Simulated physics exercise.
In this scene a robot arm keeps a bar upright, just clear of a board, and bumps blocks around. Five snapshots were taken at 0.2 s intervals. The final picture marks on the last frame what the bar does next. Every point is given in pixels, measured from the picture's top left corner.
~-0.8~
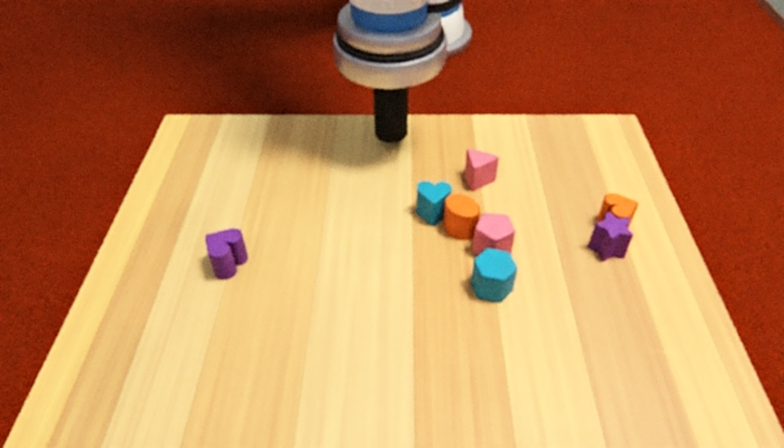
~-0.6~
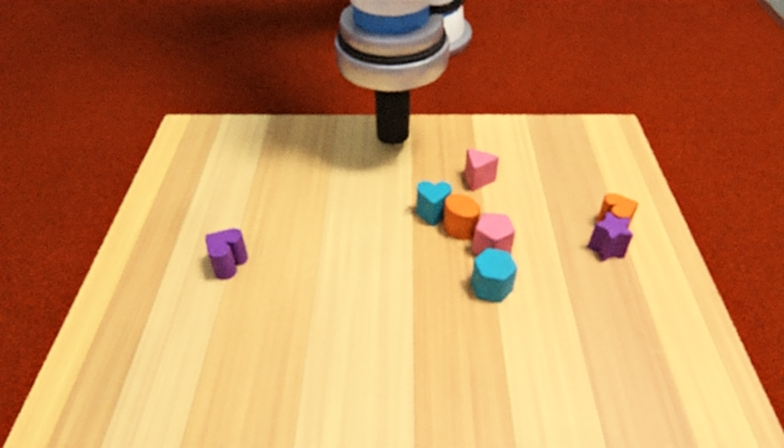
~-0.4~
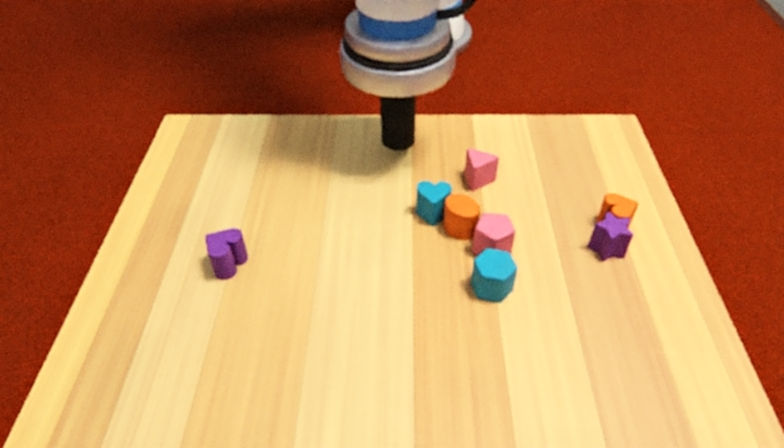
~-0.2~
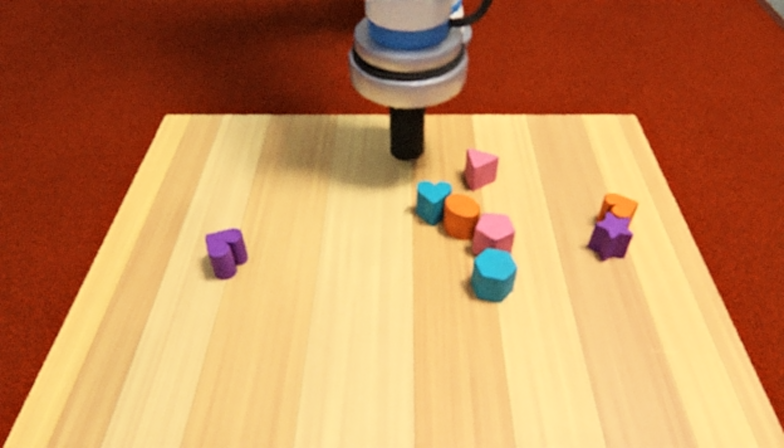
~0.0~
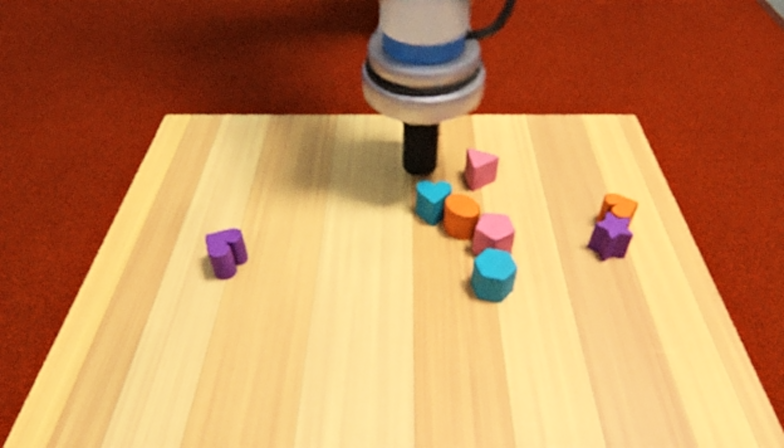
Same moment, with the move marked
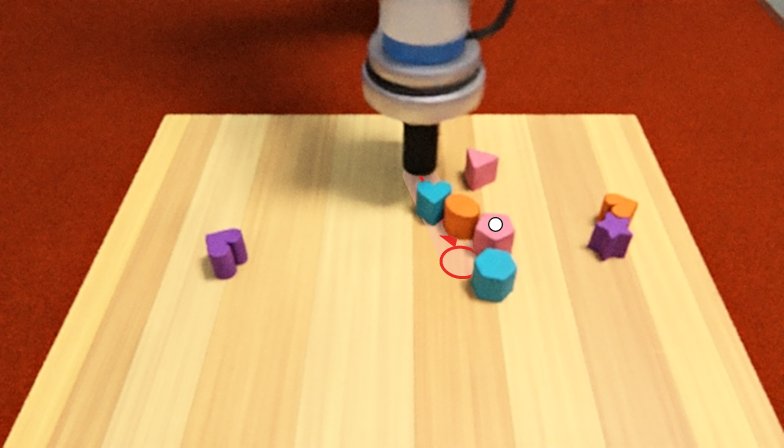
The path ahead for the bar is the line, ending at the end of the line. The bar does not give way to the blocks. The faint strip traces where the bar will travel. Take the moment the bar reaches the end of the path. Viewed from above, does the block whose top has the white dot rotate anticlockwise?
Yes - that is the case.
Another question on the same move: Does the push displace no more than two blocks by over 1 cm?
I expect not.
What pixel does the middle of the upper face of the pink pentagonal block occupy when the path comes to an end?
It will likely be found at (518, 233).
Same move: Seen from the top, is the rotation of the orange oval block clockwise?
No, I don't think so.
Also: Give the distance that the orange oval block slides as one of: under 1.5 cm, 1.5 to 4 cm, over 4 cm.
Travel: Beyond 4 cm.
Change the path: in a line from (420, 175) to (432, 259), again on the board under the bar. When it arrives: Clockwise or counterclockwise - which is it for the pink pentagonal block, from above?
From above, clockwise.
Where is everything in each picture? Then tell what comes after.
Bar's lower end at (391, 133); turquoise heart at (434, 189); orange oval block at (463, 204); pink pentagonal block at (496, 224); turquoise hexagon at (496, 263), in the first picture.
Bar at (393, 135); blocks still, in the second picture.
Bar at (398, 141); blocks still, in the third picture.
Bar at (407, 151); blocks still, in the fourth picture.
Bar at (420, 165); turquoise heart at (434, 189); orange oval block at (463, 204); pink pentagonal block at (496, 224); turquoise hexagon at (496, 263), in the fifth picture.
Drawn move, from (420, 175) to (461, 262); the dot is on the pink pentagonal block.
On the path given first. One third of the way, bar at (434, 191); turquoise heart at (435, 198); orange oval block at (466, 209), turned 15° anticlockwise.
Two thirds of the way, bar at (448, 220); turquoise heart at (428, 223), turned 40° clockwise; orange oval block at (471, 227), turned 85° anticlockwise; pink pentagonal block at (507, 229).
At the end, bar at (462, 252); turquoise heart at (426, 232), turned 80° clockwise; orange oval block at (495, 257), turned 115° anticlockwise; pink pentagonal block at (518, 233), turned 45° anticlockwise; turquoise hexagon at (516, 284), turned 20° clockwise.
